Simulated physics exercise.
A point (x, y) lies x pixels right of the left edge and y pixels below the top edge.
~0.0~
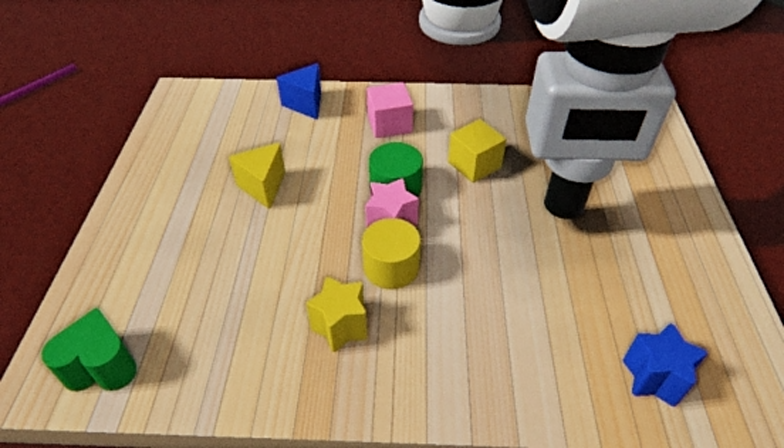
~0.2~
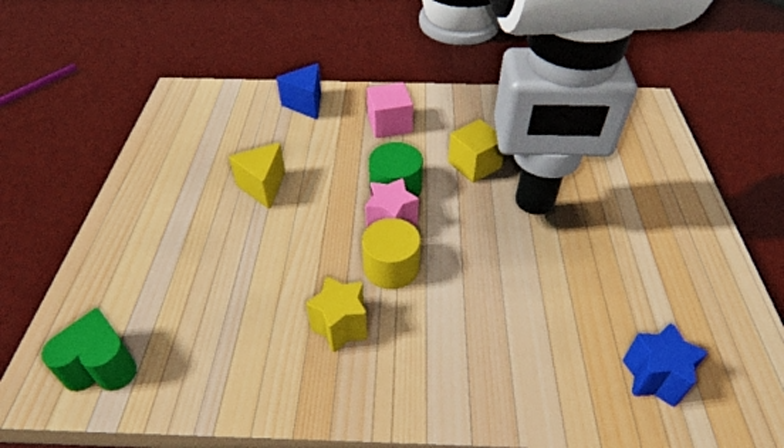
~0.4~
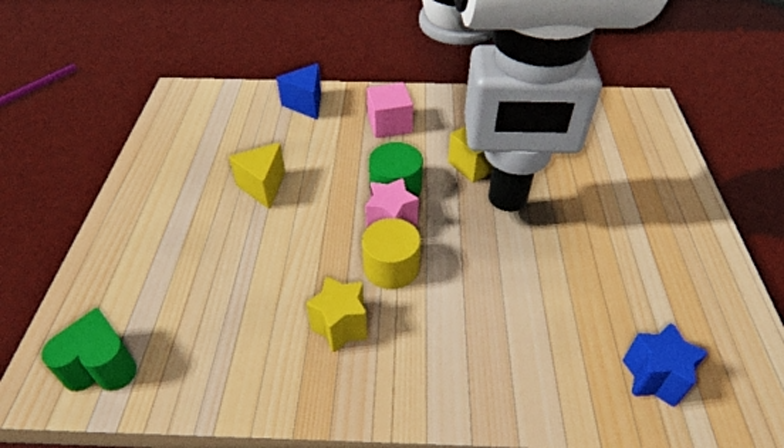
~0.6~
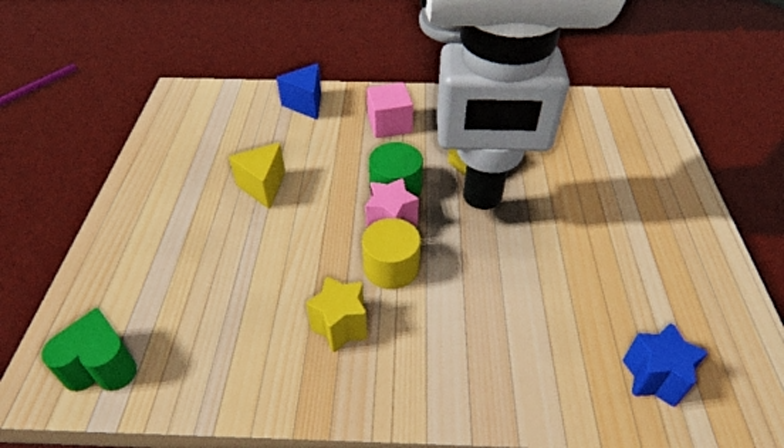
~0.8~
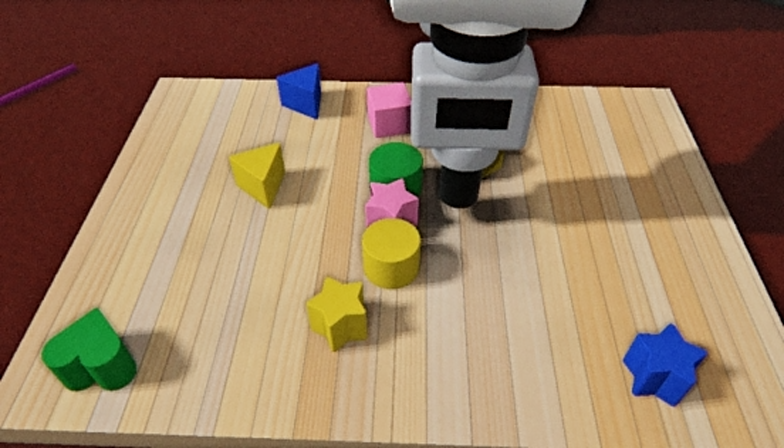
To begin with, a robot arm holds its dark post over the right side of a wooden board scattered with colourful blocks. The arm then glides steadily left, passing in front of the yellow cube and ending close beside the green round block and pink star, while every block stays still.
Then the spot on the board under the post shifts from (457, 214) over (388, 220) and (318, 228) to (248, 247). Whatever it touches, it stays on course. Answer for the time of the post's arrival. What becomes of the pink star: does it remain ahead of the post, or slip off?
It is still in front.
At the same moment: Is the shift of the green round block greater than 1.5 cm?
In short: No.
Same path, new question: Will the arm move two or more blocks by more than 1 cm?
My answer is no.
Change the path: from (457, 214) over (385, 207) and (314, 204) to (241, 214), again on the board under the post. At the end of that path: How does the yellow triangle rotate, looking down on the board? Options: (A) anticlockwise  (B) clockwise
My pick is B.
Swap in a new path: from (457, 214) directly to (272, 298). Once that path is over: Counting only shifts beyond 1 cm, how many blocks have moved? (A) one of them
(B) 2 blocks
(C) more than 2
The answer is C.
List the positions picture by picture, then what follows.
The first frame shows post's lower end (564, 205); pink star (391, 196); yellow round block (391, 239); green round block (396, 159).
The second frame shows post (535, 201); blocks still.
The third frame shows post (508, 198); blocks still.
The fourth frame shows post (482, 196); blocks still.
The fifth frame shows post (459, 195); pink star (391, 196); yellow round block (391, 239); green round block (396, 159).
On the path given first. One third of the way, post (386, 201); pink star (349, 201); green round block (392, 158).
Two thirds of the way, post (315, 209); pink star (275, 211); green round block (392, 158).
At the end, post (243, 228); pink star (199, 231); yellow round block still; green round block (392, 158).
